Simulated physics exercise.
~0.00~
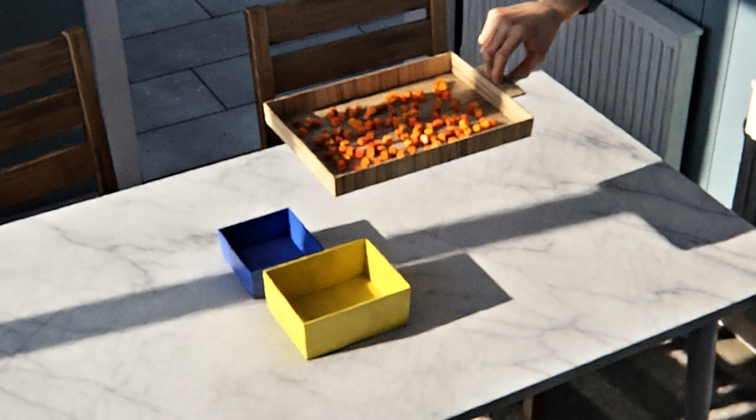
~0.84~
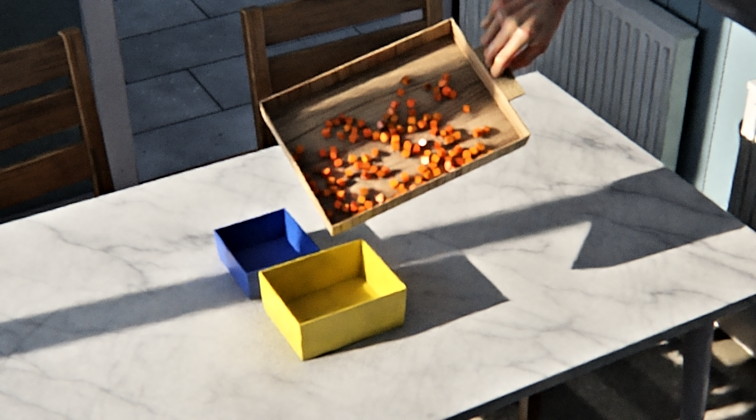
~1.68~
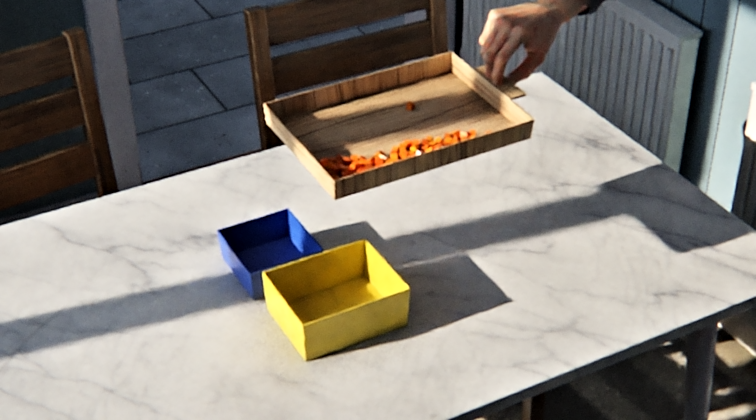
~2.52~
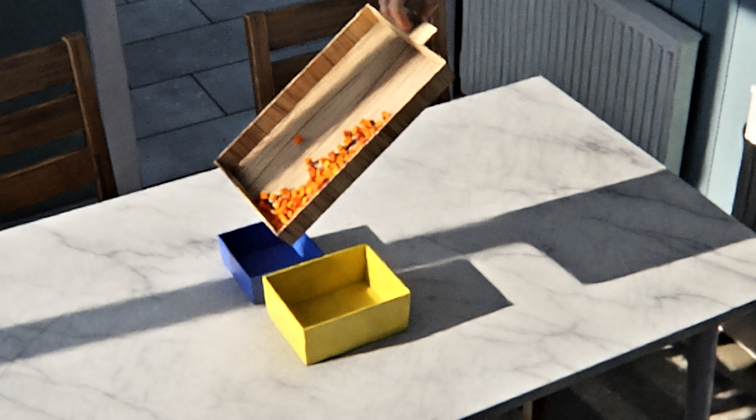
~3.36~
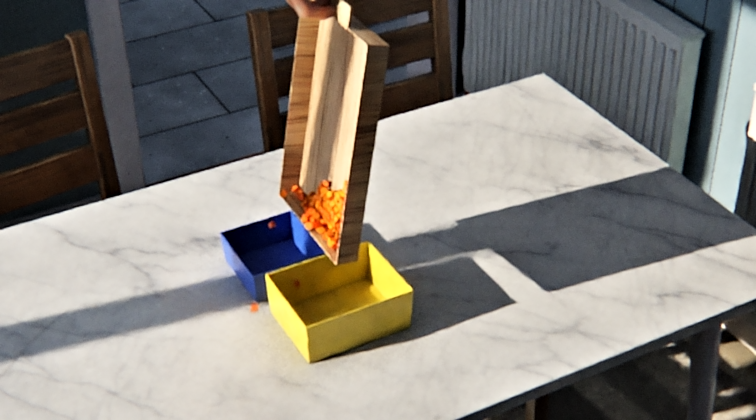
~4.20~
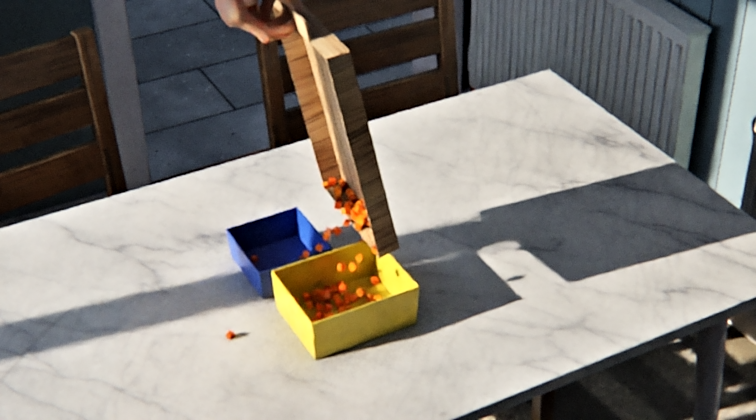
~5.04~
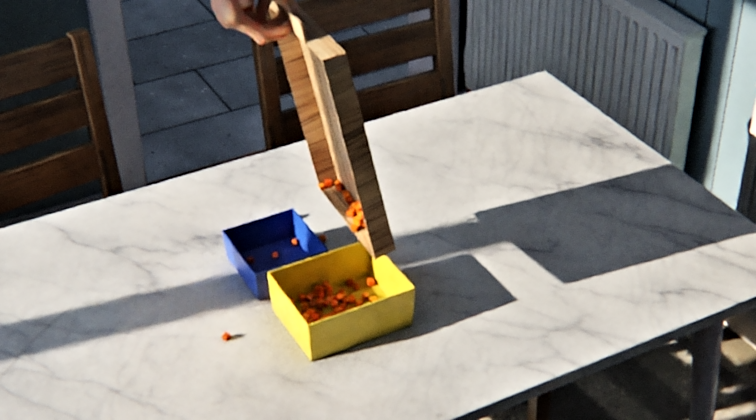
The video shows a hand tilting a wooden tray of orange carrot cubes, levelling it, then moving it left and tipping it steeply over two tins on a marble-patterned table; most cubes land in the yellow tin, a few in the blue, some stay in the tray, and some fall outside.
